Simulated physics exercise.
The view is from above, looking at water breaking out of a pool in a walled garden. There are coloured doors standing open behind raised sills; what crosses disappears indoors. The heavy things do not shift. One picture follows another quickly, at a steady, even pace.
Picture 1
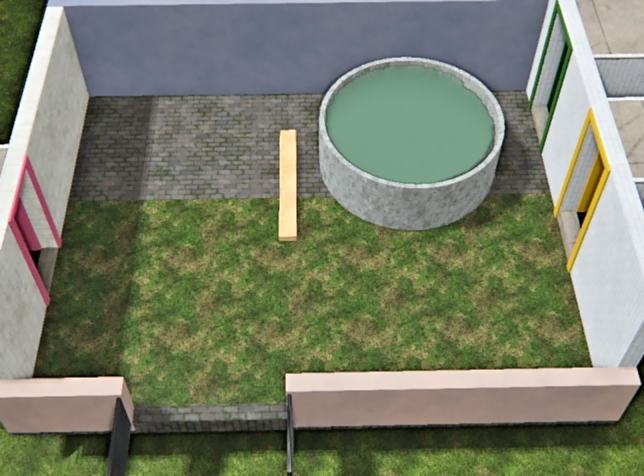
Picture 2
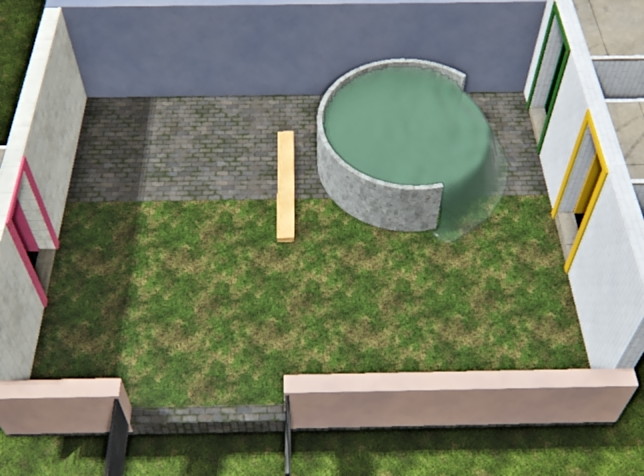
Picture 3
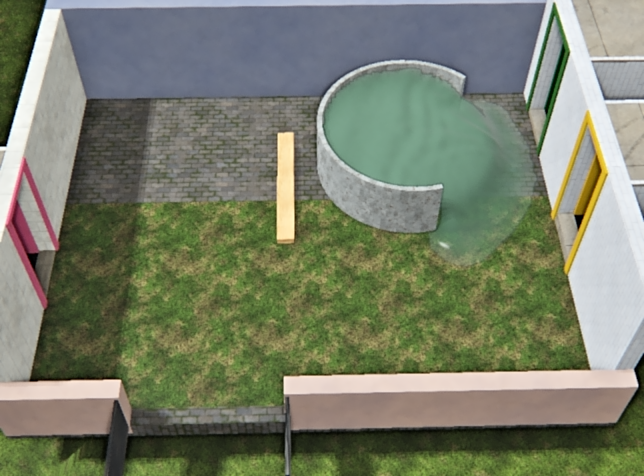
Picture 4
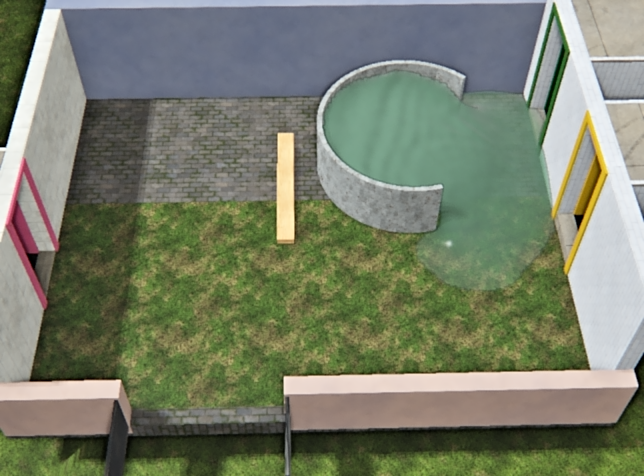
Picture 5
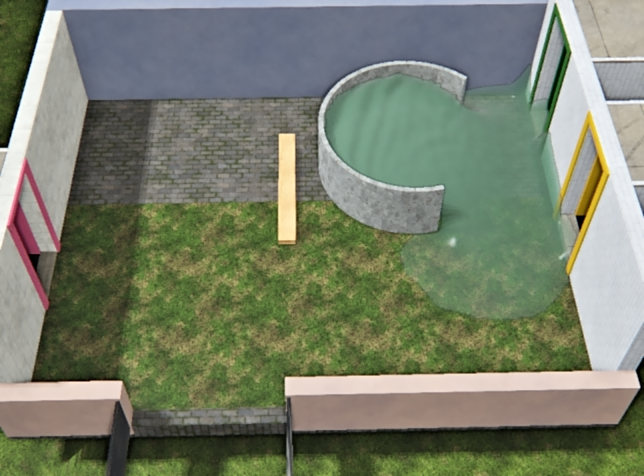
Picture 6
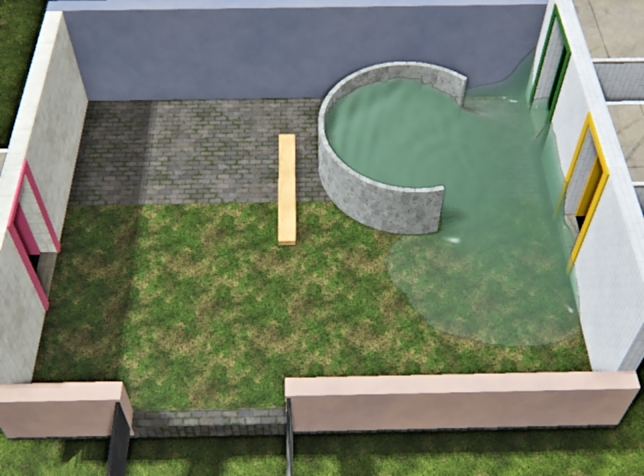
Green water sits still in a round stone pool in a walled garden, then bursts out through a gap on the pool's right side. It fans across the paving and grass, reaches the right wall by the green and yellow doors, and spreads down the lawn toward the viewer.
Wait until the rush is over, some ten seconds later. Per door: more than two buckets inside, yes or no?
Per door - pink door: Yes, yellow door: Yes, green door: Yes.
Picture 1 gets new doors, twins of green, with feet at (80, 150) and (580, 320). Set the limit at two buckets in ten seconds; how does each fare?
Well, the first one doesn't reach it and the other one overshoots.
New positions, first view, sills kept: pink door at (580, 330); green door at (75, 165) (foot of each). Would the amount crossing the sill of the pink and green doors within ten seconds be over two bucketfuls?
So the pink one ends up above and the green one ends up below.
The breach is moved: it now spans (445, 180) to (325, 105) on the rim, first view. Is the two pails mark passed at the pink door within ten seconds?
Result for the pink door: It ends up above.
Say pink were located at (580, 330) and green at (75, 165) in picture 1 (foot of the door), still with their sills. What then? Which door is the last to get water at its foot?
Answer: The green door.
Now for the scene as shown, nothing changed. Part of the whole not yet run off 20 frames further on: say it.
Roughly 82 parts in every hundred.
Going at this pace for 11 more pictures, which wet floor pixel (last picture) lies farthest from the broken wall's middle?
Near (359, 405).
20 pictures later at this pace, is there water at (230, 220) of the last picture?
By then I'd expect it to be not yet wet.
A moment on, water covers 25 % of the floor; the pink door not reached, the yellow door over two buckets in, the green door far over two buckets in.
Next, water covers 30 % of the floor; the pink door not reached, the yellow door far over two buckets in, the green door far over two buckets in.
Then, water covers 50 % of the floor; the pink door not reached, the yellow door far over two buckets in, the green door far over two buckets in.
Later, water covers 90 % of the floor; the pink door wet at the sill, nothing in, the yellow door far over two buckets in, the green door far over two buckets in.
In the end, water covers 100 % of the floor; the pink door over two buckets in, the yellow door far over two buckets in, the green door far over two buckets in.
